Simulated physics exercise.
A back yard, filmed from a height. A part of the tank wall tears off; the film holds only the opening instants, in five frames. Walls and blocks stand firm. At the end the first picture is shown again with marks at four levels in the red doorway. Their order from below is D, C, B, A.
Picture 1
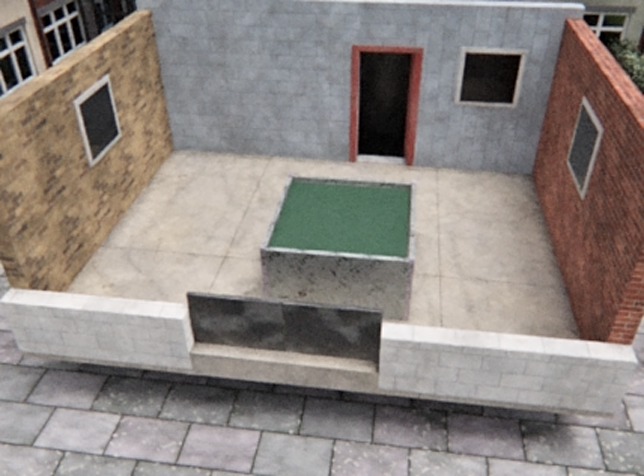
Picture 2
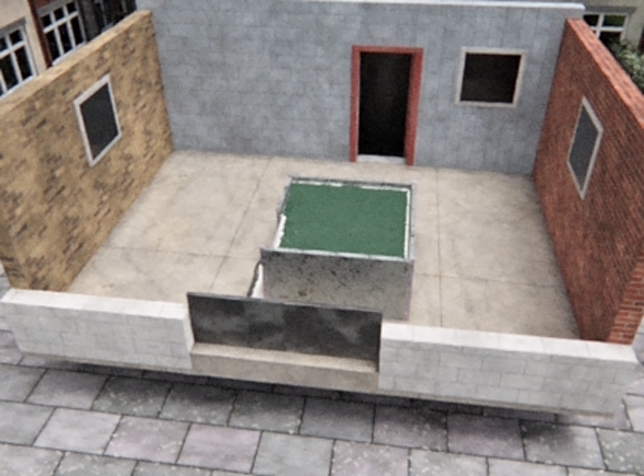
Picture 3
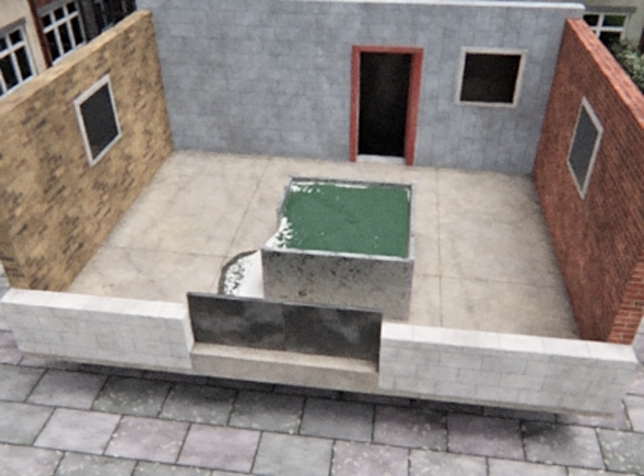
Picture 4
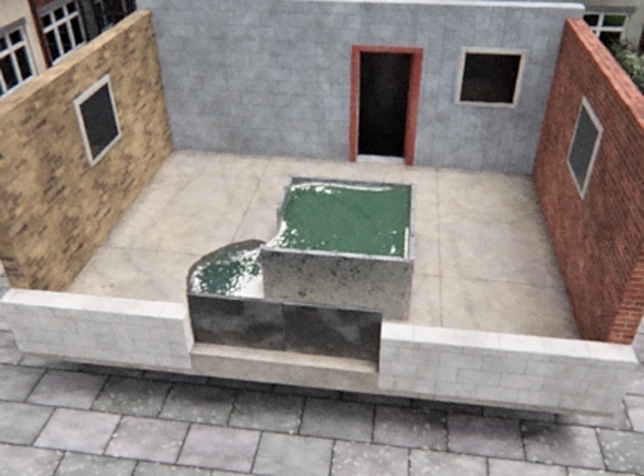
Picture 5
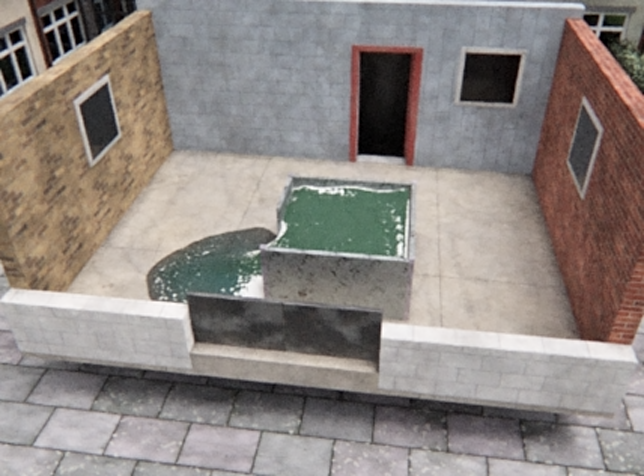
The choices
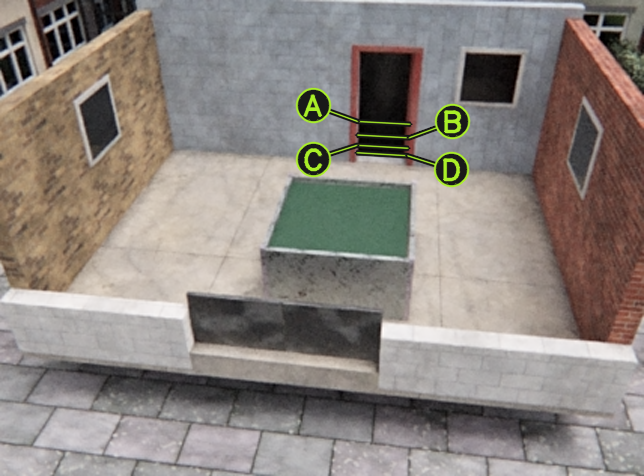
Green water pours from the left side of the tank and spreads across the yard floor.
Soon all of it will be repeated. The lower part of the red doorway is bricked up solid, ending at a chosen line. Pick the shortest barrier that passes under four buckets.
D is the one.
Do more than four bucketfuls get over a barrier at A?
No, not at all.
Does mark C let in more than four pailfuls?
No, that is safe.
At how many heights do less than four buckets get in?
All of the four.
On the marked copy, A at (383, 122); B at (383, 136); C at (382, 146); D at (382, 154); from the bottom up D, C, B, A.
If A is chosen, nothing gets over.
If B is chosen, nothing gets over.
If C is chosen, nothing gets over.
If D is chosen, nothing gets over.
